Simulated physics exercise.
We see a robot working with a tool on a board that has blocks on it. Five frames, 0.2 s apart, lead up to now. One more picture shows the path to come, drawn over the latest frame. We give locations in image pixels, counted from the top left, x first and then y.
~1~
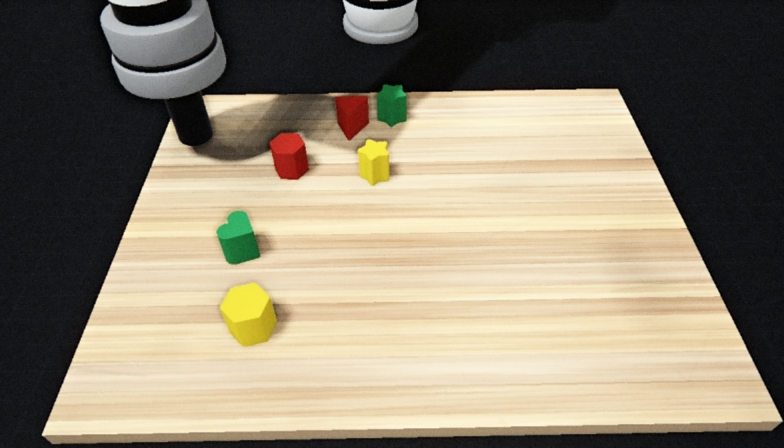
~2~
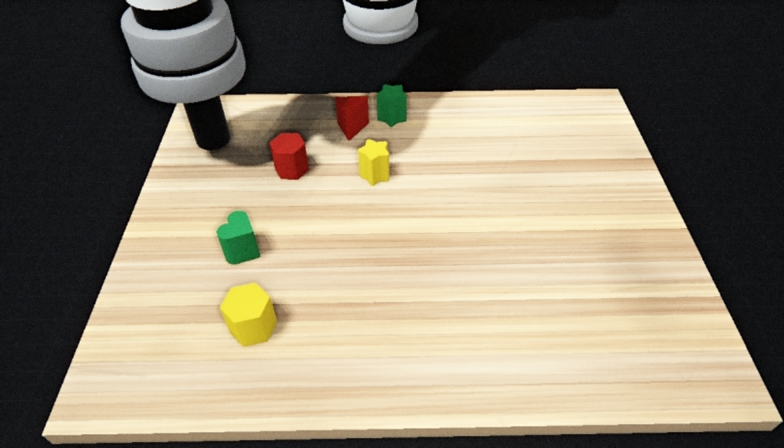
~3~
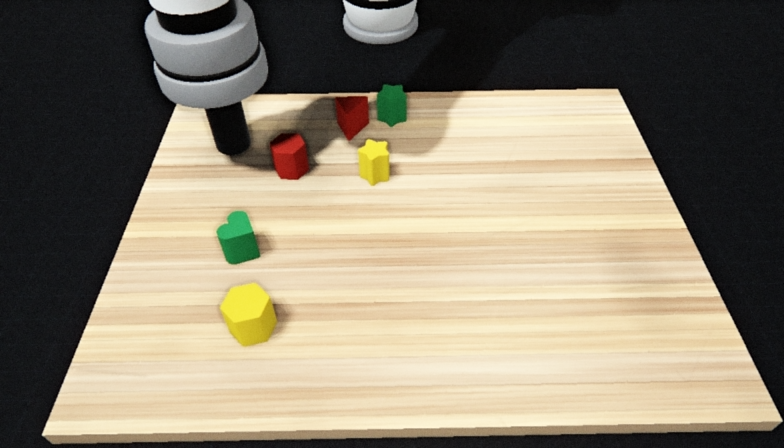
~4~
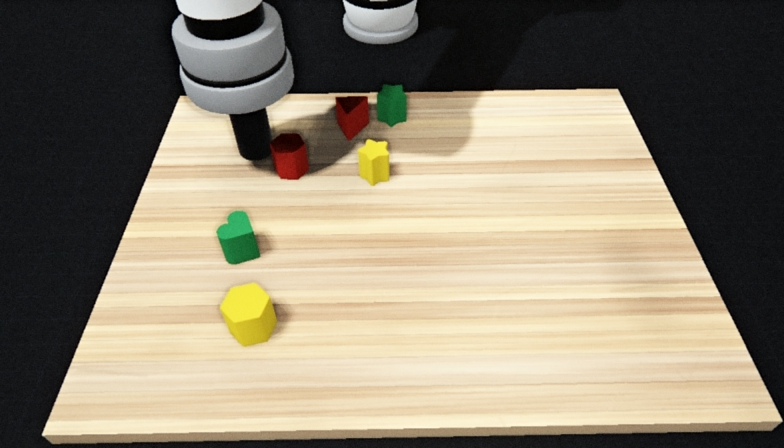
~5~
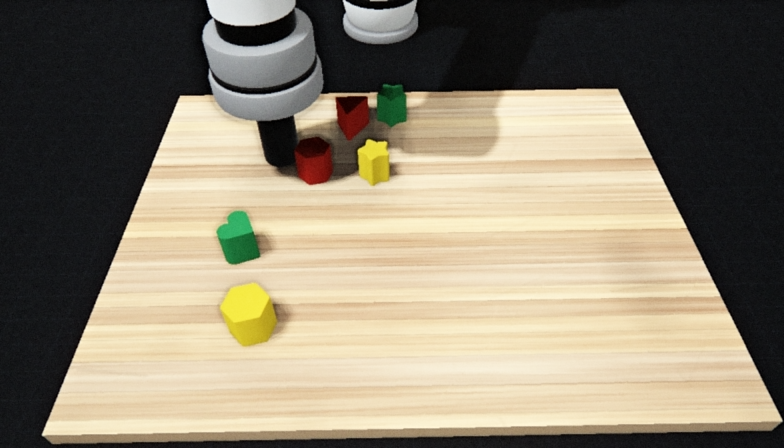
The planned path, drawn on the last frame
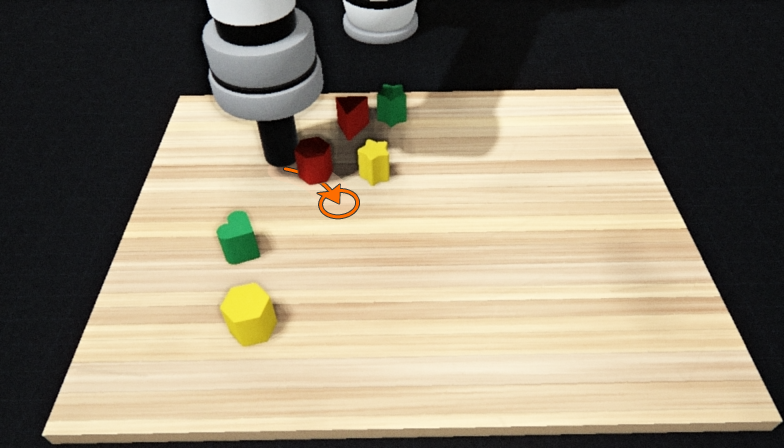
A robot arm with a grey cylindrical end and a black rod works at the upper left of a pale wooden board, seen from above at an angle by a still camera. Red, green and yellow blocks sit across the board's upper part, with a green heart and a yellow hexagon lower left. The rod slides right and slightly nearer, then nudges the red hexagon a short way right toward the yellow star.
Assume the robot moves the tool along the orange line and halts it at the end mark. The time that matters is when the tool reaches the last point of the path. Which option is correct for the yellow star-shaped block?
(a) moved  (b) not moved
My pick is a.
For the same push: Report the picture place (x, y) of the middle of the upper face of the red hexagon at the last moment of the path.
I'd expect the centre of its top face to be at (370, 163).
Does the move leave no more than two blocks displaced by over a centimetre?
Final answer: Yes.
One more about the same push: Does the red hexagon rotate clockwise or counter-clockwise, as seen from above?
It rotates counterclockwise.
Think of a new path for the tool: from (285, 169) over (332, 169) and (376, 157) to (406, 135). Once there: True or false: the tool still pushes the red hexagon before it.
The statement is incorrect.
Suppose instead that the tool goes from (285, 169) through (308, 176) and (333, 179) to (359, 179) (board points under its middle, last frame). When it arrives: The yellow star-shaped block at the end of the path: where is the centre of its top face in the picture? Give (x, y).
The middle of its upper face will lie at (415, 149).
Path on the board, from (285, 169) via (308, 175) and (327, 187), ending at (339, 203).
On the path given first. Halfway along, tool at (317, 169); red hexagon at (350, 155), turned 20° anticlockwise; yellow star-shaped block at (382, 149).
At the end, tool at (338, 192); red hexagon at (370, 163), turned 75° anticlockwise; red three-sided block in place; yellow star-shaped block at (392, 148).
